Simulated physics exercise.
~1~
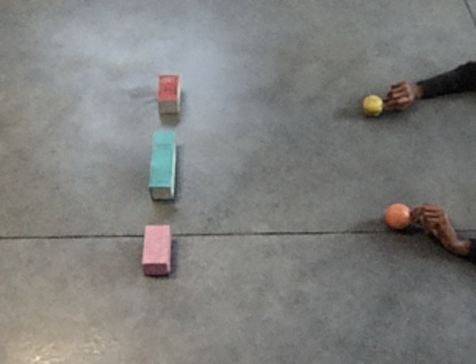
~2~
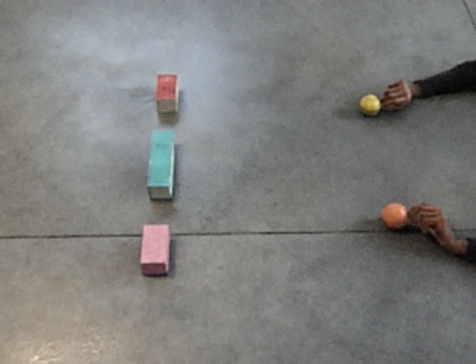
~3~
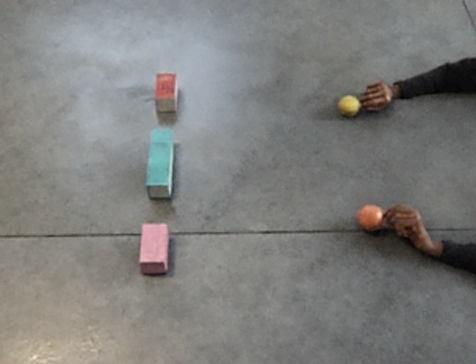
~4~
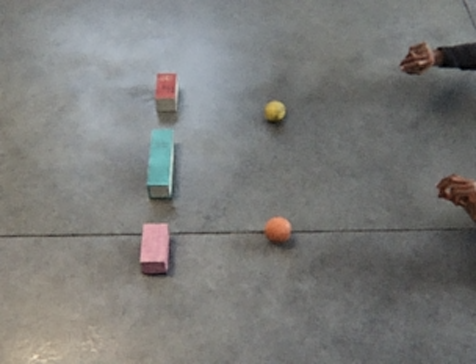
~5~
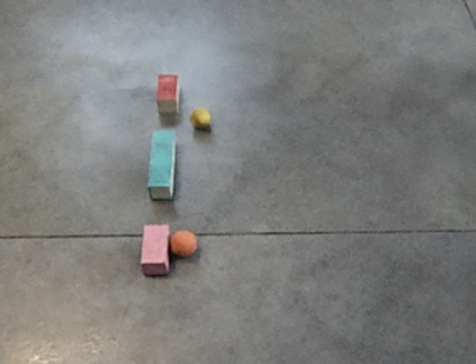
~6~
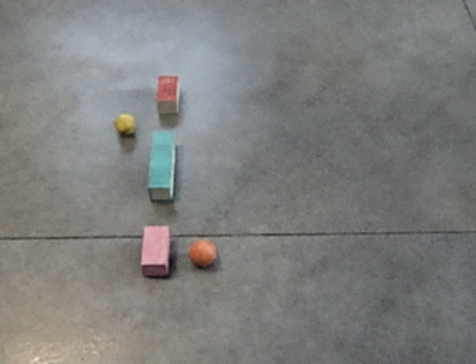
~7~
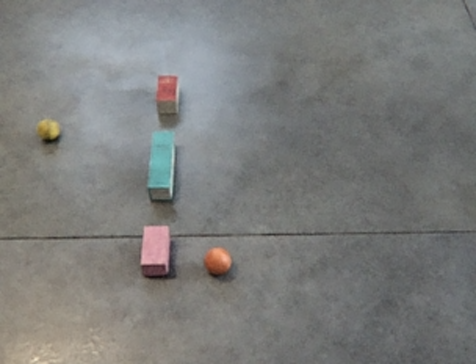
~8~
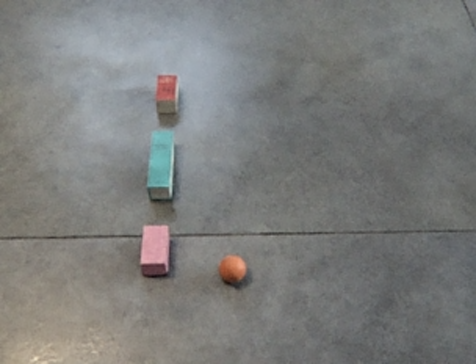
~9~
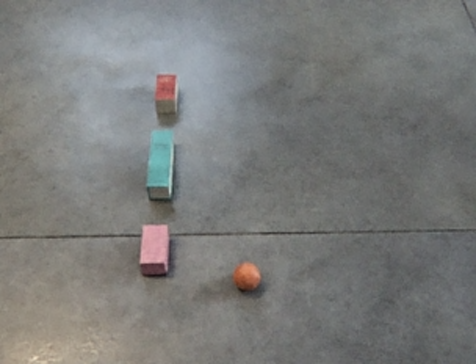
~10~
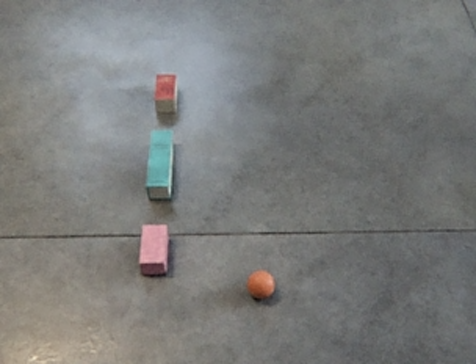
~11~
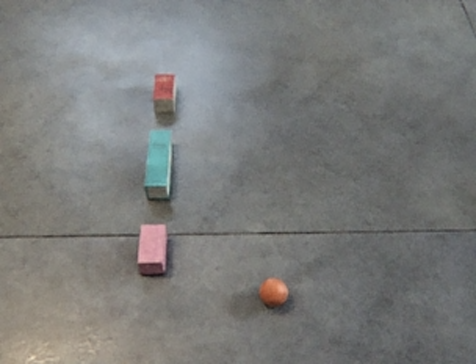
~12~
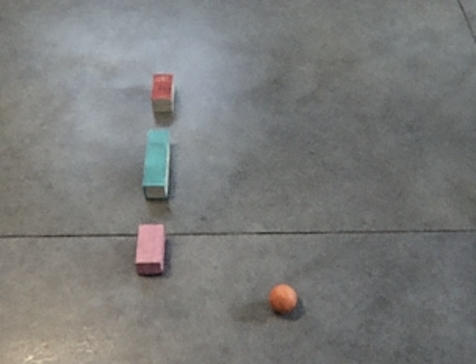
A yellow ball rolls left between blocks while an orange one bounces back off the pink block.
